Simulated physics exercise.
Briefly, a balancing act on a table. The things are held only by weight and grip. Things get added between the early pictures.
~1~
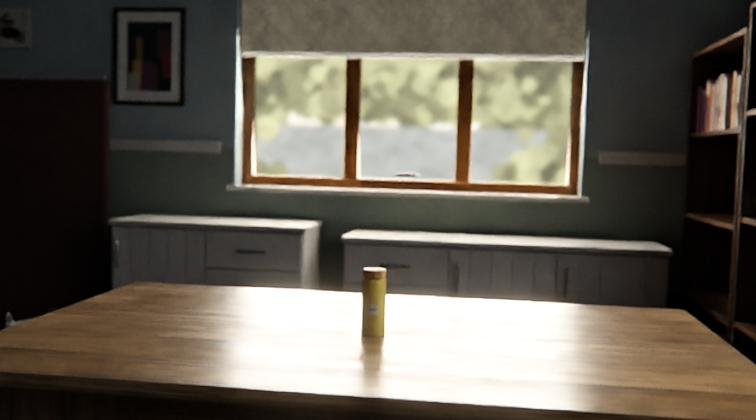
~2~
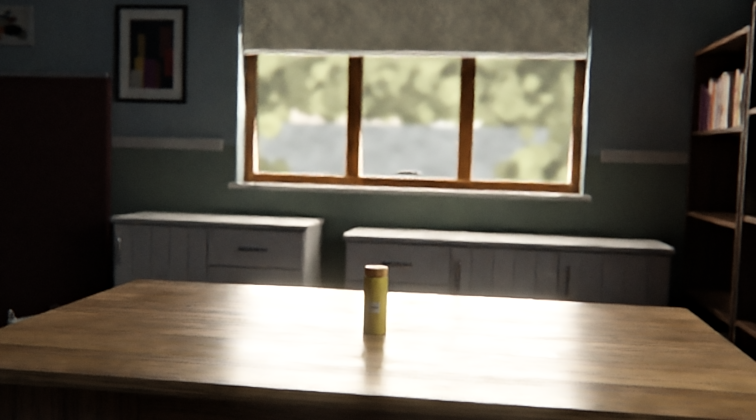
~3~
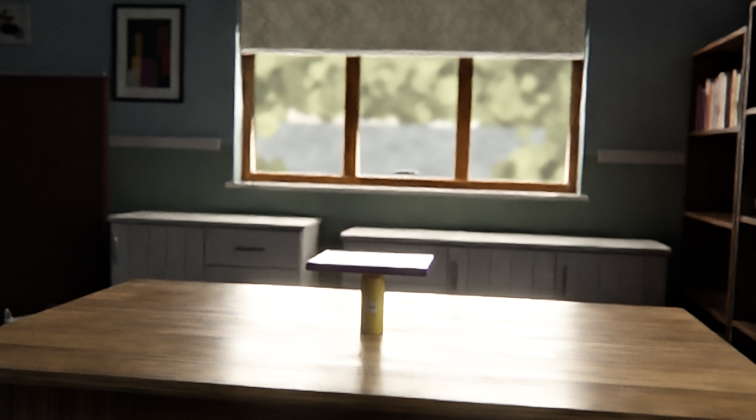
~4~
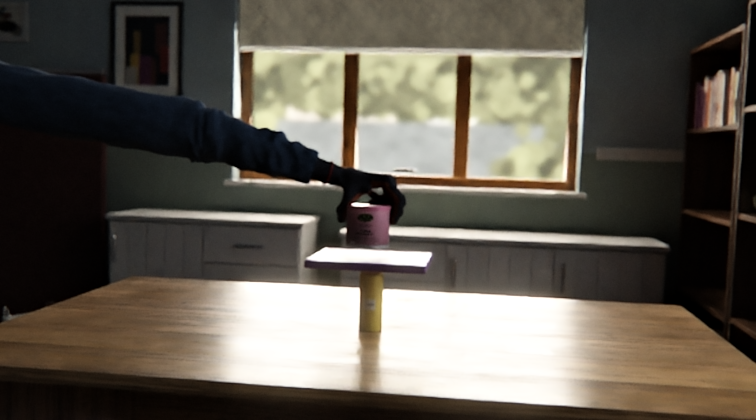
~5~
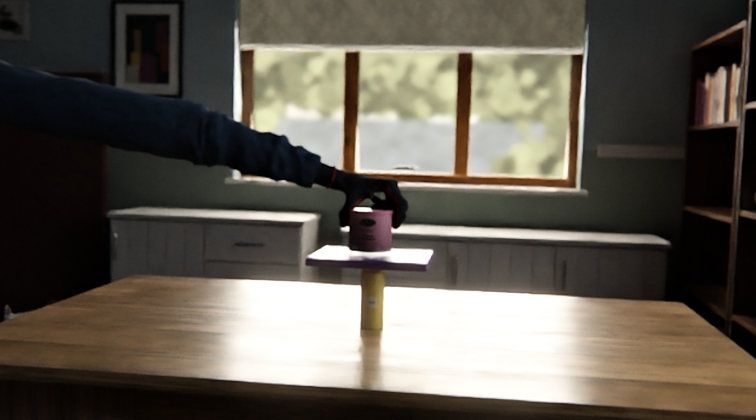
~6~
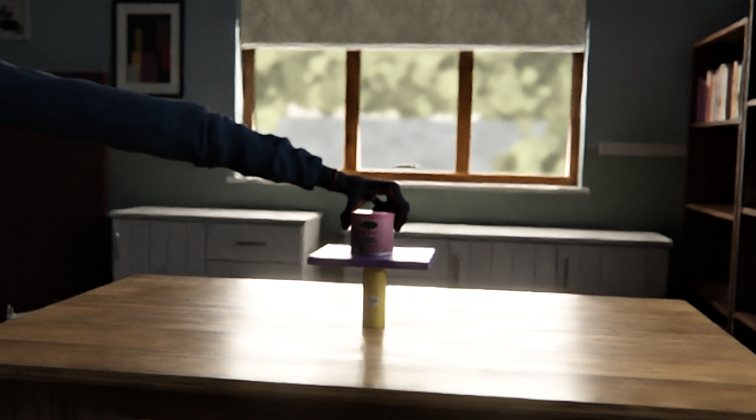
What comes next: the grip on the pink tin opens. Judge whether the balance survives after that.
The balance survives.
Then, 0.20 s on from there, no change.
Then, 0.50 s on from there, pink tin resting near (372, 233).
In the end, all 3 unmoved. At the end, from the last picture's camera, pink tin near (372, 233). The stack holds.
